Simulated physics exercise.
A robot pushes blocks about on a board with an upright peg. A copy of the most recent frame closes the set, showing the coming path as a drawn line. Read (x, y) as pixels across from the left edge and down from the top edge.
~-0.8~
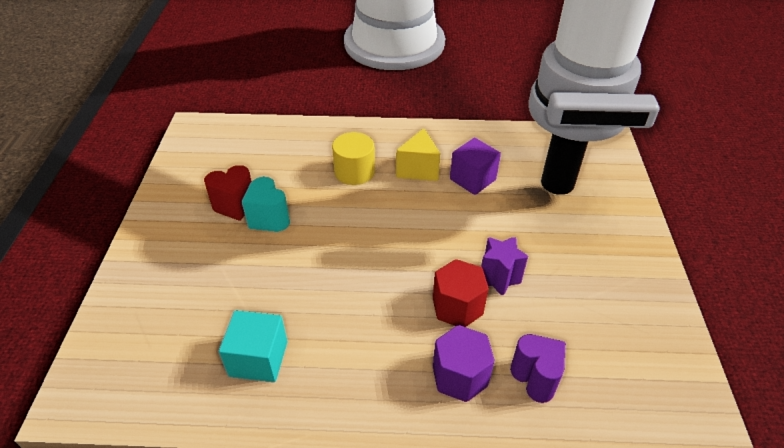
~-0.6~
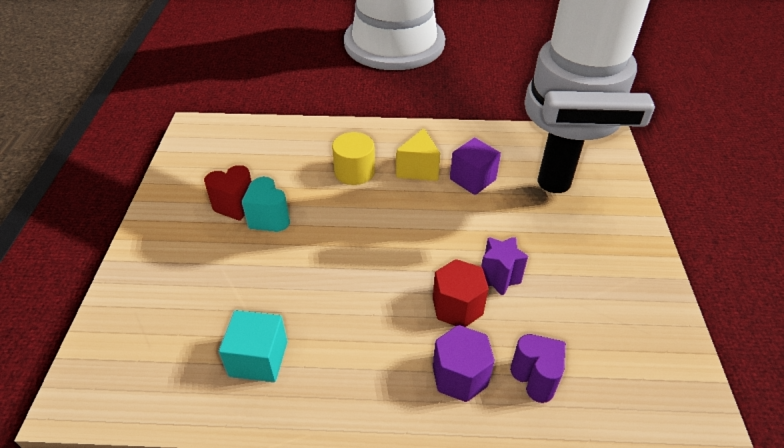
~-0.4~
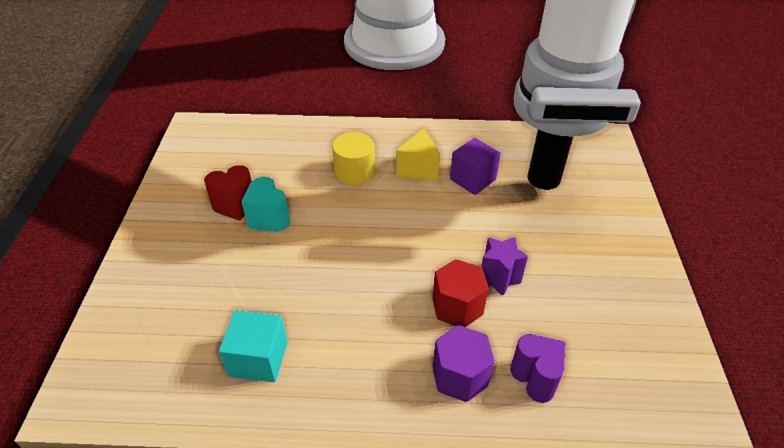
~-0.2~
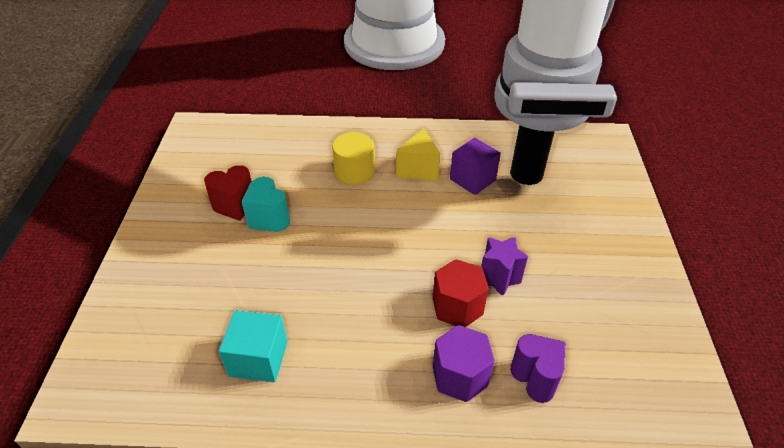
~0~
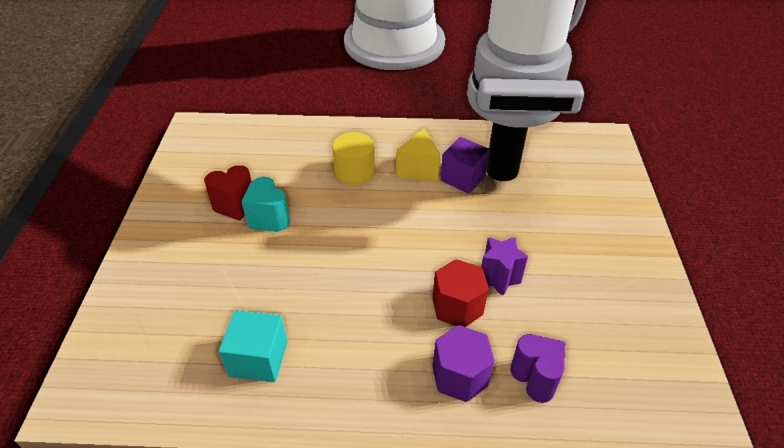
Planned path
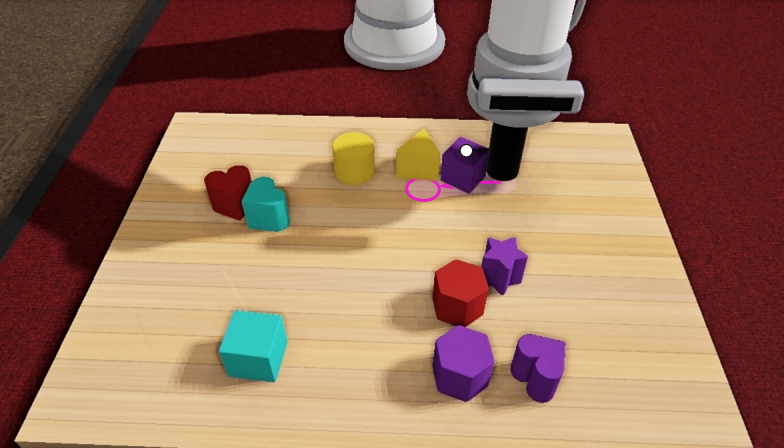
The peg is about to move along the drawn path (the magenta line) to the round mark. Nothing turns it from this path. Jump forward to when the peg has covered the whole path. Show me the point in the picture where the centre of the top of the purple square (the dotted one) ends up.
The purple square ends near (396, 148).
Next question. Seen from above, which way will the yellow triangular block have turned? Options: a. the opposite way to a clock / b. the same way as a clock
b - the same way as a clock.
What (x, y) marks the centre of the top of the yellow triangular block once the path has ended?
Pixel (380, 131).
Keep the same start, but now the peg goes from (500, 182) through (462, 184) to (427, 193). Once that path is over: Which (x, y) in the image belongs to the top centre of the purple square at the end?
The middle of the upper face of the purple square will lie at about (400, 152) in the picture.
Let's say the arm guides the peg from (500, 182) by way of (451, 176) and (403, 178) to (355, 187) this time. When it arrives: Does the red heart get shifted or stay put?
At the end of the path, it will still be in place.
Path on the board, from (500, 182) through (461, 184) to (423, 189); the dot is on the purple square.
What follows on the original path. Halfway along, peg at (462, 172); yellow triangular block at (401, 140), turned 35° clockwise; purple square at (430, 149), turned 20° anticlockwise.
At the end, peg at (424, 178); yellow circular block at (349, 144); yellow triangular block at (380, 131), turned 70° clockwise; purple square at (396, 148), turned 10° clockwise.
